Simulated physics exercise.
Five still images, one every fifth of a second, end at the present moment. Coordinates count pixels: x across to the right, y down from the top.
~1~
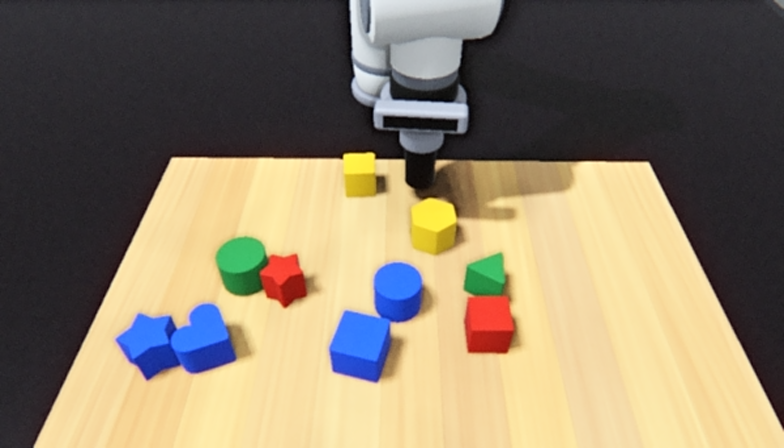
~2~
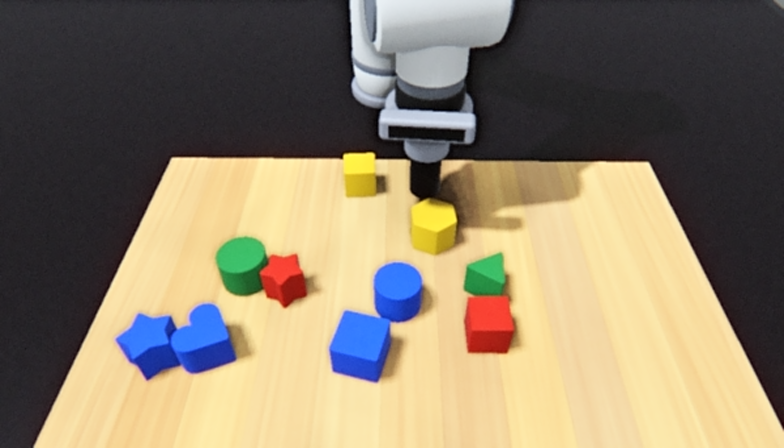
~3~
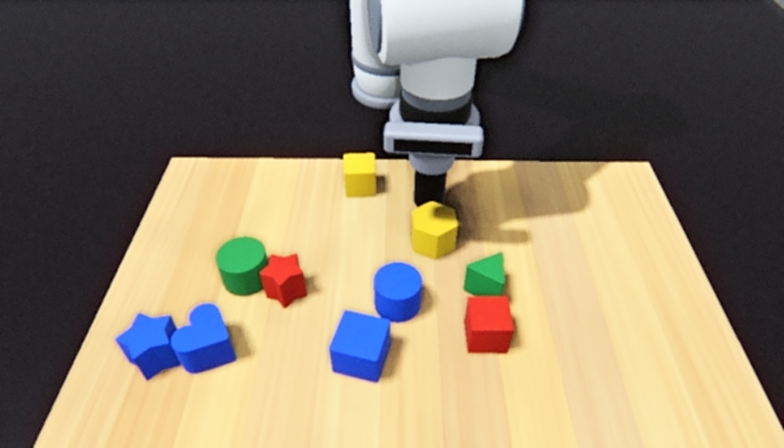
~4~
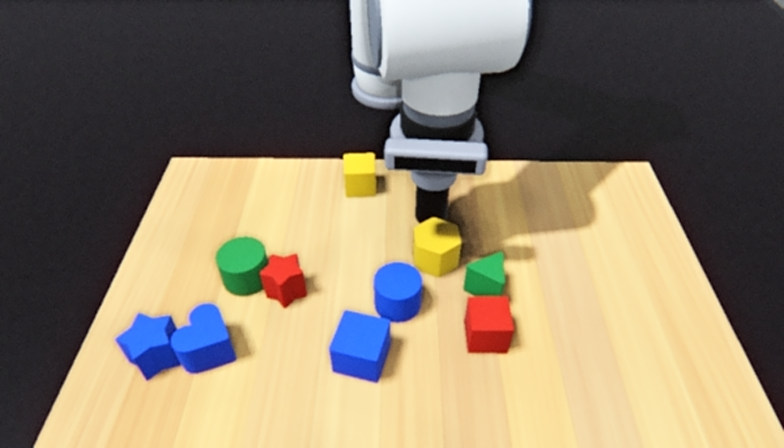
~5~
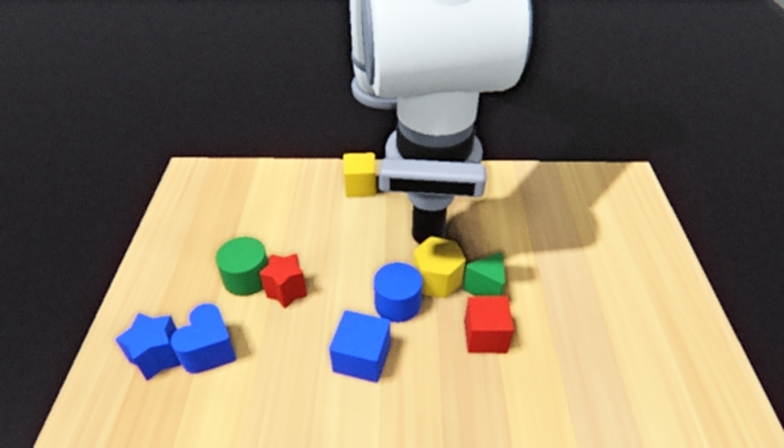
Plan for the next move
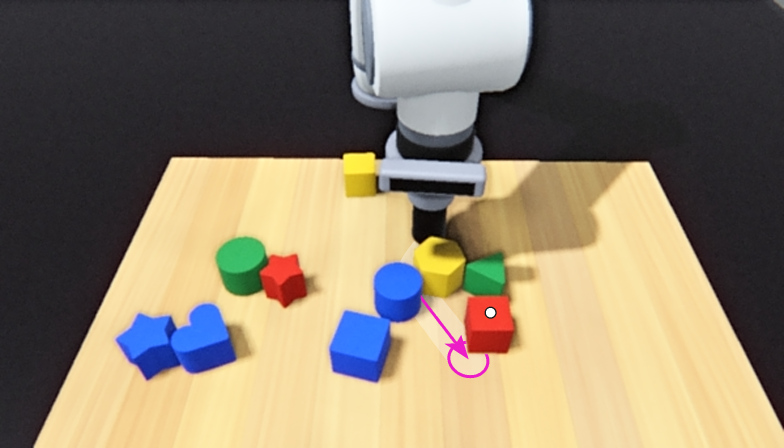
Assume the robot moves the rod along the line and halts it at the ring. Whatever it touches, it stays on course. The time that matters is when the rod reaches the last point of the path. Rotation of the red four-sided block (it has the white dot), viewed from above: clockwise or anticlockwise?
From the top: Clockwise.
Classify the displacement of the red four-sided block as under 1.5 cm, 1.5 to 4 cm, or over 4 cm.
It is going to finish beyond 4 cm from where it is now.
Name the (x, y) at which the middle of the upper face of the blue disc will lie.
It will end up at (394, 303).
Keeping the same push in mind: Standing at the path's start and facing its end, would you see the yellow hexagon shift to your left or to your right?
It shifts leftward.
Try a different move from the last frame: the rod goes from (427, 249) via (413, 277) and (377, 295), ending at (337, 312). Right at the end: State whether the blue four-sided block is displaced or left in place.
By then it is displaced.
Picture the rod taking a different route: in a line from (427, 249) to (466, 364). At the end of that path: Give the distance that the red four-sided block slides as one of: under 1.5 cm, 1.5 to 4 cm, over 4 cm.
Moves 1.5 to 4 cm.
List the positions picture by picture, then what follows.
In the first frame, tip of the rod (419, 180), middles of tops, blue four-sided block (360, 334), blue disc (398, 280), yellow hexagon (434, 214), red four-sided block (491, 313).
In the second frame, rod (424, 189), nothing pushed.
In the third frame, rod (429, 201), yellow hexagon (435, 218).
In the fourth frame, rod (431, 216), yellow hexagon (437, 235).
In the fifth frame, rod (428, 235), blue four-sided block (360, 334), blue disc (398, 280), yellow hexagon (439, 255), red four-sided block (491, 313).
The line goes from (427, 249) over (414, 283) and (438, 319) to (468, 359); the dot is on the red four-sided block.
On the path given first. One third of the way, rod (415, 270); blue disc (394, 287); yellow hexagon (448, 281), turned 60° anticlockwise.
Two thirds of the way, rod (439, 306); blue four-sided block (357, 337); blue disc (394, 303); yellow hexagon (486, 307), turned 105° anticlockwise; red four-sided block (530, 333), turned 35° clockwise.
At the end, rod (471, 346); blue four-sided block (357, 337); blue disc (394, 303); yellow hexagon (509, 314), turned 125° anticlockwise; red four-sided block (551, 340), turned 40° clockwise.
